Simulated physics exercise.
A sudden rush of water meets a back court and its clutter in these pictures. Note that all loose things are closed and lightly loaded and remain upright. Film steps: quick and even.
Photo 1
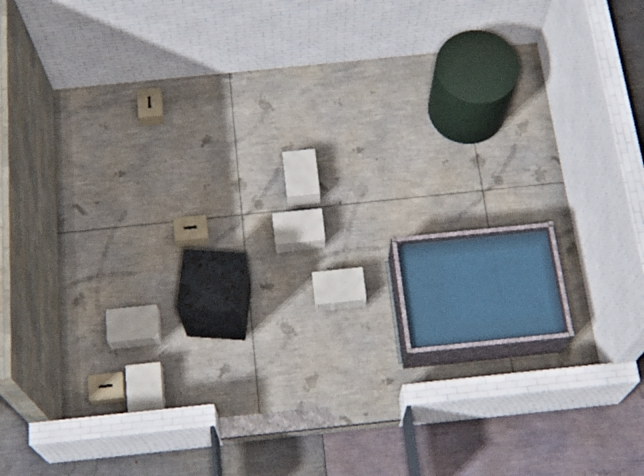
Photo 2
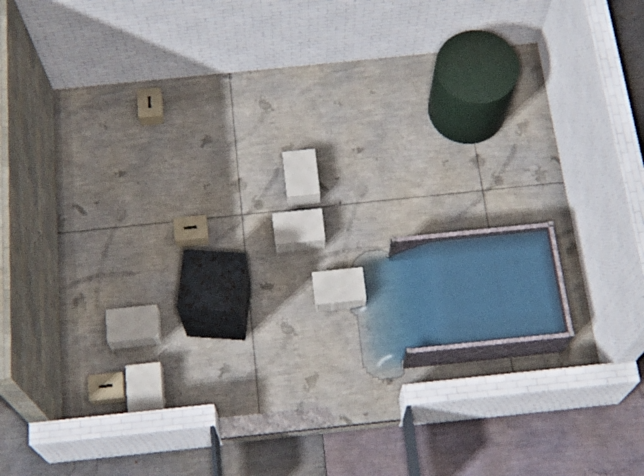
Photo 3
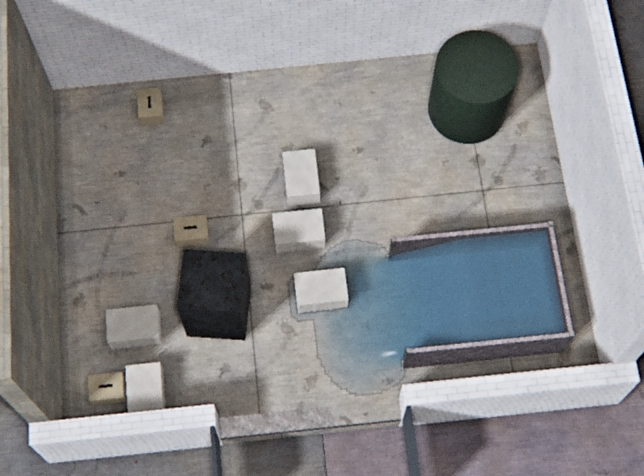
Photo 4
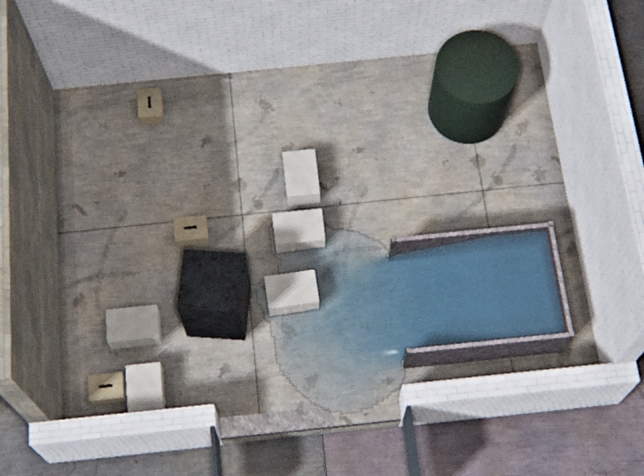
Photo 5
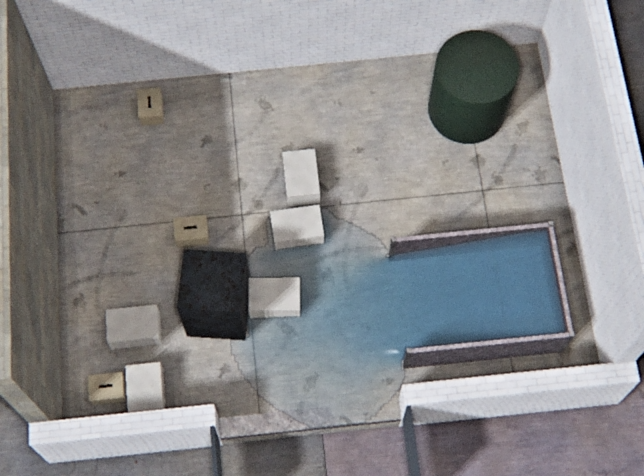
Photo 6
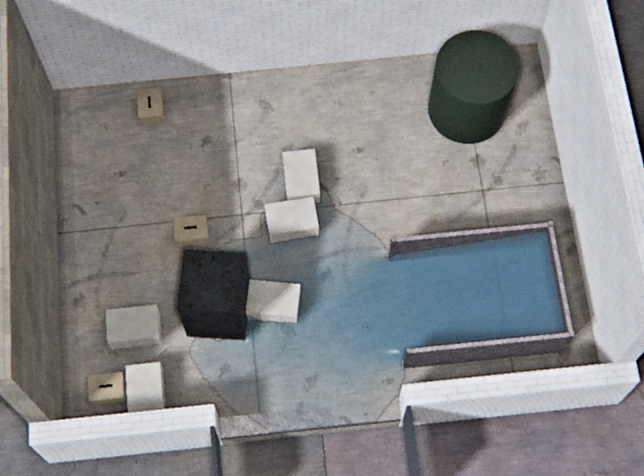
Blue water pouring from an open-sided tank across a walled court, pushing one white crate left against a dark block, then nudging another.
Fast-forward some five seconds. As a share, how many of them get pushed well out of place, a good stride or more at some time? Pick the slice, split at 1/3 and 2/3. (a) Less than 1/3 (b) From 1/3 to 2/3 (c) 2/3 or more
c, 2/3 or more.
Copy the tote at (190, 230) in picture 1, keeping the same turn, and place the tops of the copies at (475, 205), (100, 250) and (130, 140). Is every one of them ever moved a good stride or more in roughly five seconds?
Per listing: Largely stays, cleared out, cleared out.
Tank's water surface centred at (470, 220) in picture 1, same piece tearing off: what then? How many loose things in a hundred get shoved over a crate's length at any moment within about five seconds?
Something like 90 in a hundred.
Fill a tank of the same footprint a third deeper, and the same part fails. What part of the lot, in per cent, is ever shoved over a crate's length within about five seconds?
90 per cent.
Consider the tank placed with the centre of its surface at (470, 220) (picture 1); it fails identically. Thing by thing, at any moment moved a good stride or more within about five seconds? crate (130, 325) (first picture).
From the way the scene plays out, it travelled less.
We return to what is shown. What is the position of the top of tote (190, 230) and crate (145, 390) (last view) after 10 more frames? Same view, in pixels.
I'd say about (71, 167) for the first and about (108, 361) for the second.
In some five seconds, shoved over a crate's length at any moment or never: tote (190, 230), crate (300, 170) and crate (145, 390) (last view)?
Successively: Moved a long way, never went far, moved a long way.
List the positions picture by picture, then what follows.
The first picture shows a crate at (339, 285) rests on the ground; a crate at (299, 226) rests on the ground; 0 of 8 have shifted.
The second picture shows a crate at (339, 285) rests on the ground; a crate at (299, 226), on the bottom; 0 of 8 have shifted.
The third picture shows a crate at (321, 286), on the bottom, close to its start; a crate at (299, 226), on the bottom; 1 of 8 have shifted.
The fourth picture shows a crate at (292, 289) rests on the ground, a stride from its start; a crate at (299, 226), on the bottom; 1 of 8 have shifted.
The fifth picture shows a crate at (274, 294), on the bottom, a stride from its start; a crate at (297, 223) rests on the ground, close to its start; 1 of 8 have shifted.
The sixth picture shows a crate at (273, 298) floats, a stride from its start; a crate at (292, 216), on the bottom, close to its start; 2 of 8 have shifted.
A moment on, 1 of 8 are well off their spots; 1 afloat.
Next, 4 of 8 are well off their spots; 3 afloat.
Later, 6 of 8 are well off their spots; 6 afloat.
In the end, 7 of 8 are well off their spots, and 7 have been at some point; 7 afloat.
